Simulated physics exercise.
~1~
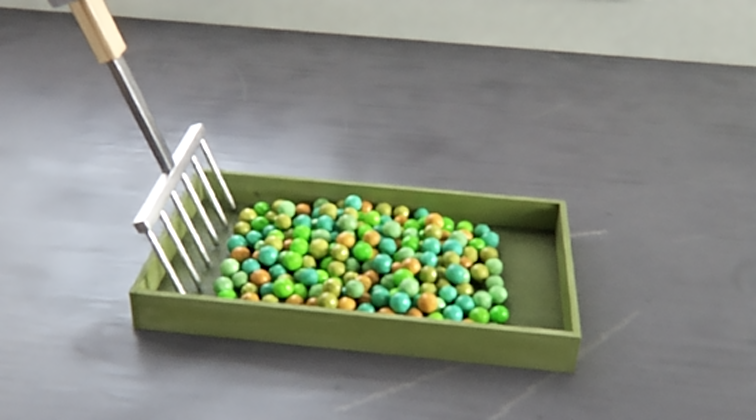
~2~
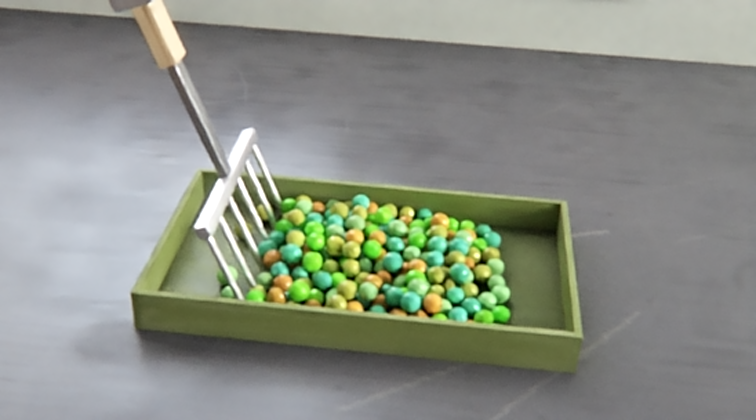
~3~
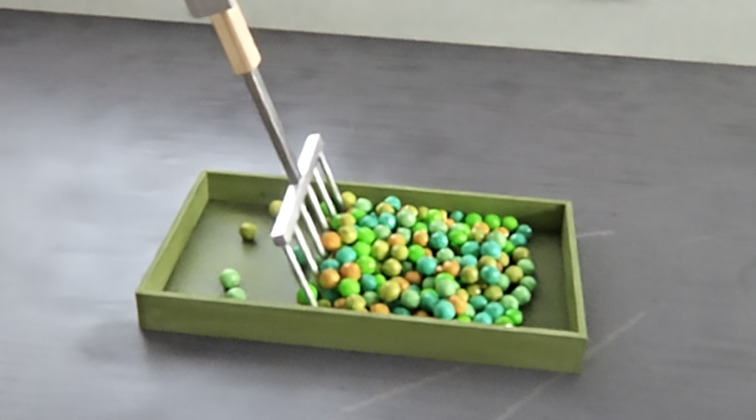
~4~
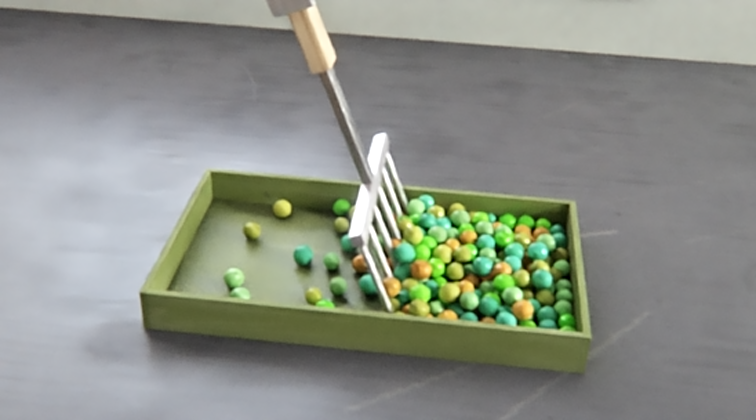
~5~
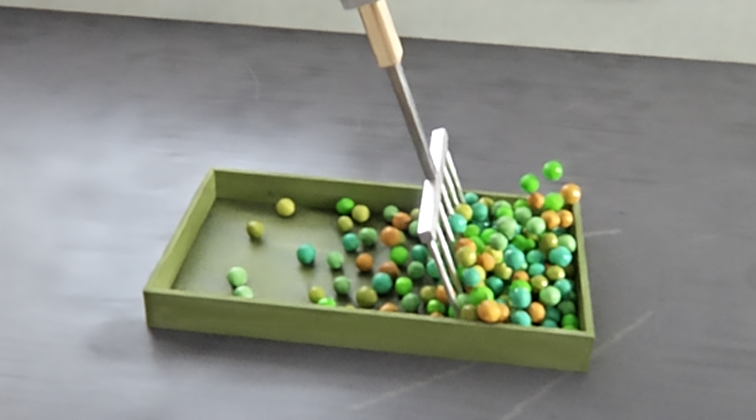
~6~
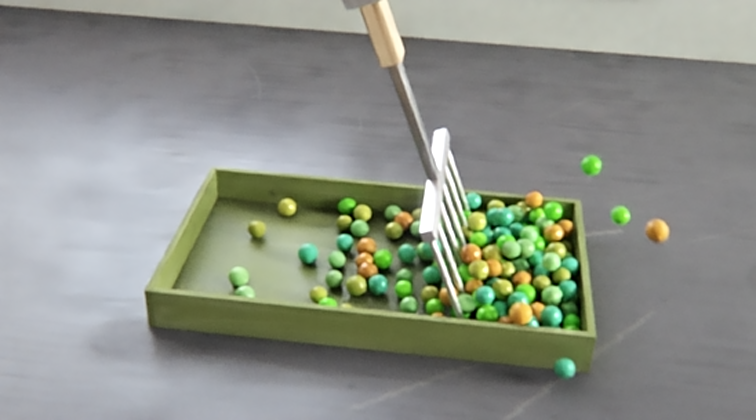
In this clip, a robot arm drags a metal comb rightward through a green tin of round green, teal and orange sweets, heaping them against the right end while some slip between the tines. The comb stops as a few sweets spill over the edge, most remaining inside.
